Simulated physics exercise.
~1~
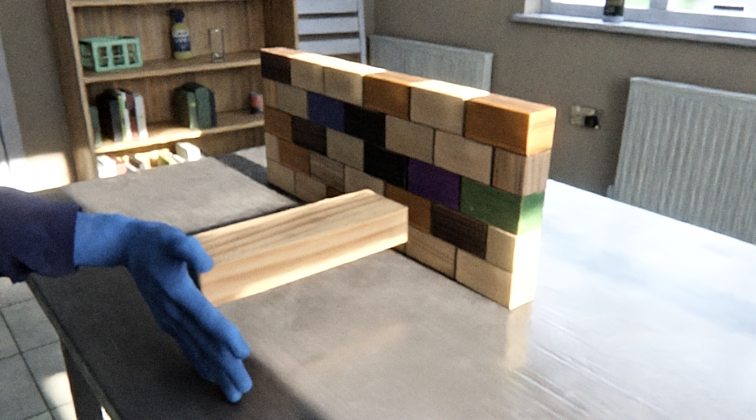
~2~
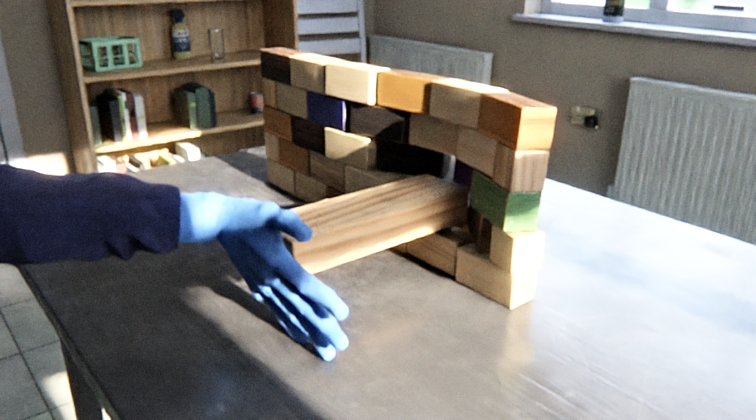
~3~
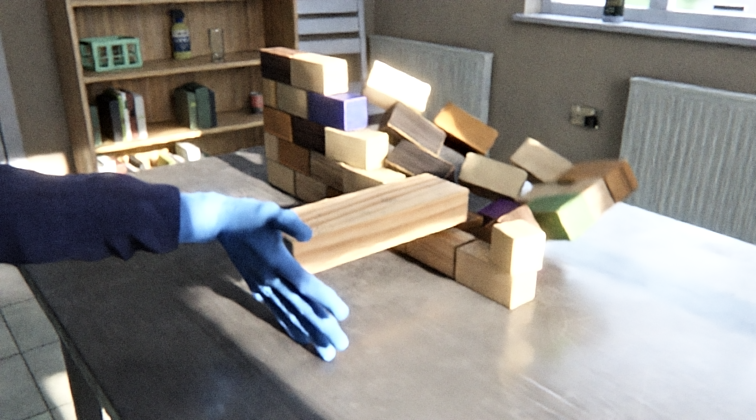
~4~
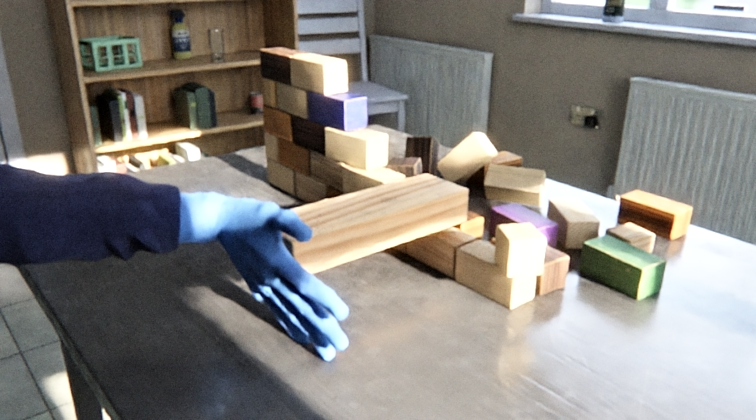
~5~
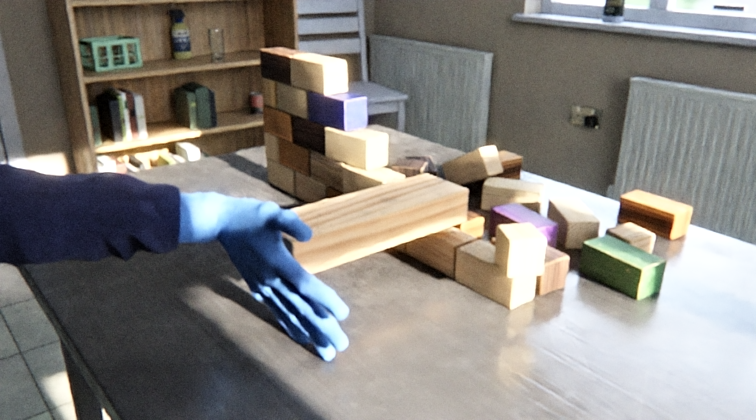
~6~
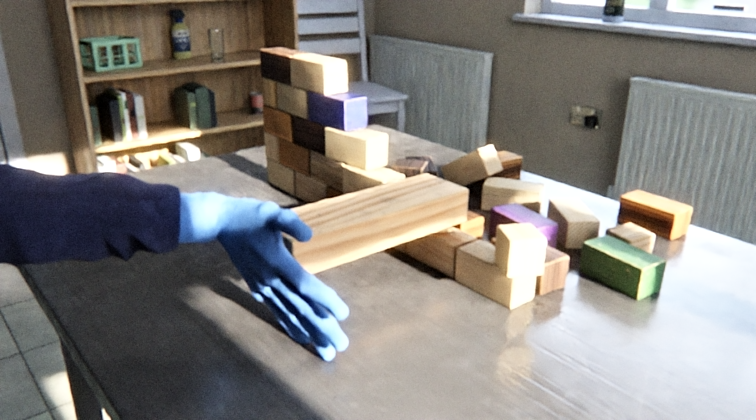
A gloved hand pushes a long wooden block into a block wall, toppling its right side.
